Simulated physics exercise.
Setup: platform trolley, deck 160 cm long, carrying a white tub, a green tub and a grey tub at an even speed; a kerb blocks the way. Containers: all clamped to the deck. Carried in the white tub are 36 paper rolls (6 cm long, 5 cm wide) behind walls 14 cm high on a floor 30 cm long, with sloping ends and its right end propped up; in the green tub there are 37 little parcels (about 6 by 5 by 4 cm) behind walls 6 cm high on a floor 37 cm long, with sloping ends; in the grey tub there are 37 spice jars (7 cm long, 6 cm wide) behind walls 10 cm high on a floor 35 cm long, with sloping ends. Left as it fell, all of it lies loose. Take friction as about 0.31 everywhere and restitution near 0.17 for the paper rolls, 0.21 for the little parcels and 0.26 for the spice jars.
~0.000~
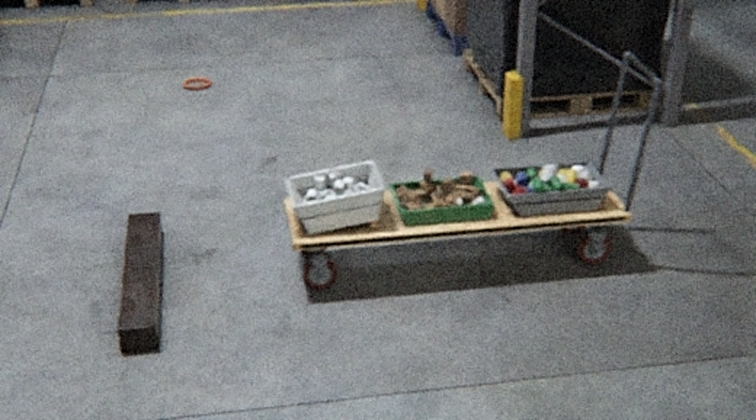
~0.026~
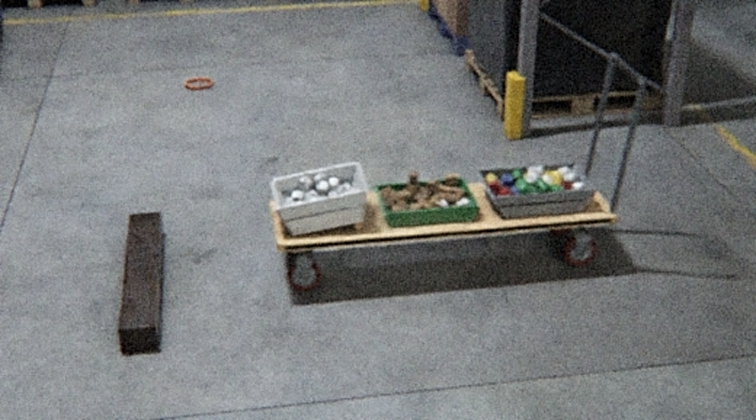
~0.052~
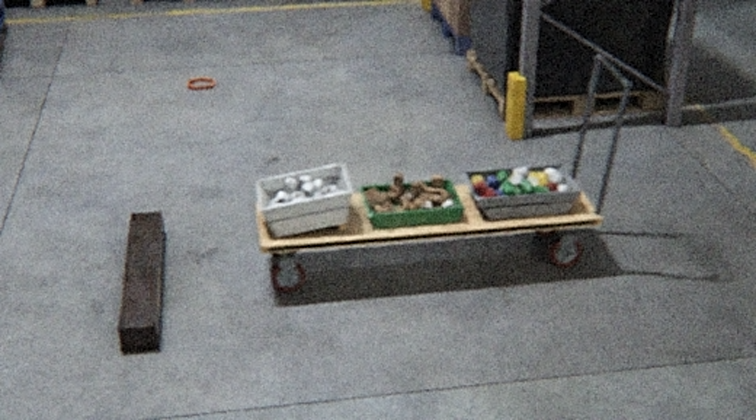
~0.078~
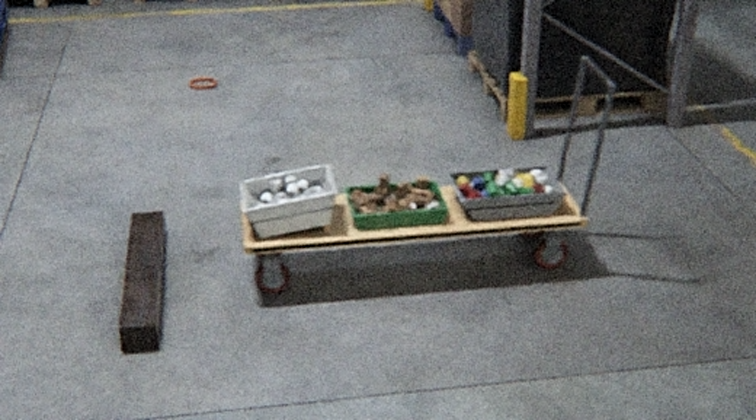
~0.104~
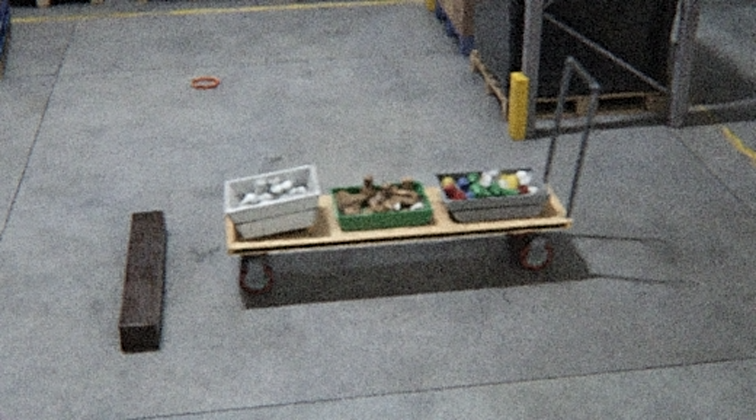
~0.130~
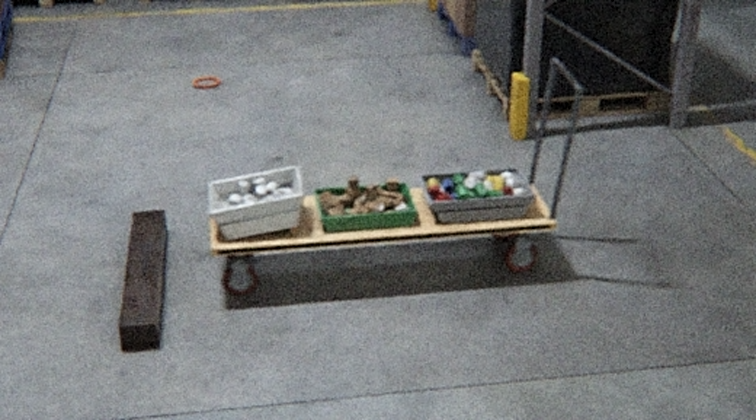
A platform trolley carrying white, green and grey tubs rolls steadily left across the floor.
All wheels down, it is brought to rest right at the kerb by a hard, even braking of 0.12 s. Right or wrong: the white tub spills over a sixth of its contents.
Wrong, under a sixth spills.
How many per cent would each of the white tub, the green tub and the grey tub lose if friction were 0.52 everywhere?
You'd see white tub shed 10 percent, green tub shed 20 percent, and grey tub shed 20 percent.
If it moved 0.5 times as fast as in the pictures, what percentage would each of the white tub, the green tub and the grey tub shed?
In that case the white tub sheds 0 per cent, the green tub 10 per cent and the grey tub 0 per cent.
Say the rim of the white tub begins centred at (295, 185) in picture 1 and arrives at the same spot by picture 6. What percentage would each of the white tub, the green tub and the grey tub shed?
In that case you'd see white tub at 0, green tub at 0 and grey tub at 0 percent.
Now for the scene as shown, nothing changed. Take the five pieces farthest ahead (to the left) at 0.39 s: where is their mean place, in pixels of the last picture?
Close to (156, 198) in the last view.
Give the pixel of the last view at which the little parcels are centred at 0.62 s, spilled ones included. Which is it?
I'd put it close to (281, 213).
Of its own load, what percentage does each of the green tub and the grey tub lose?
Roughly: Green tub 20 %, grey tub 35 %.
After 0.17 s, braking starts.
After 0.27 s, 0 of 36 out of the white tub, 0 of 37 out of the green tub and 0 of 37 out of the grey tub.
After 0.39 s, 0 of 36 out of the white tub, 5 of 37 out of the green tub and 8 of 37 out of the grey tub.
After 0.62 s, 2 of 36 out of the white tub, 7 of 37 out of the green tub and 13 of 37 out of the grey tub.
Final count (at 1.12 s), 2 of 36 out of the white tub, 7 of 37 out of the green tub and 13 of 37 out of the grey tub. Asked share, 2 of 36, 6 per cent.
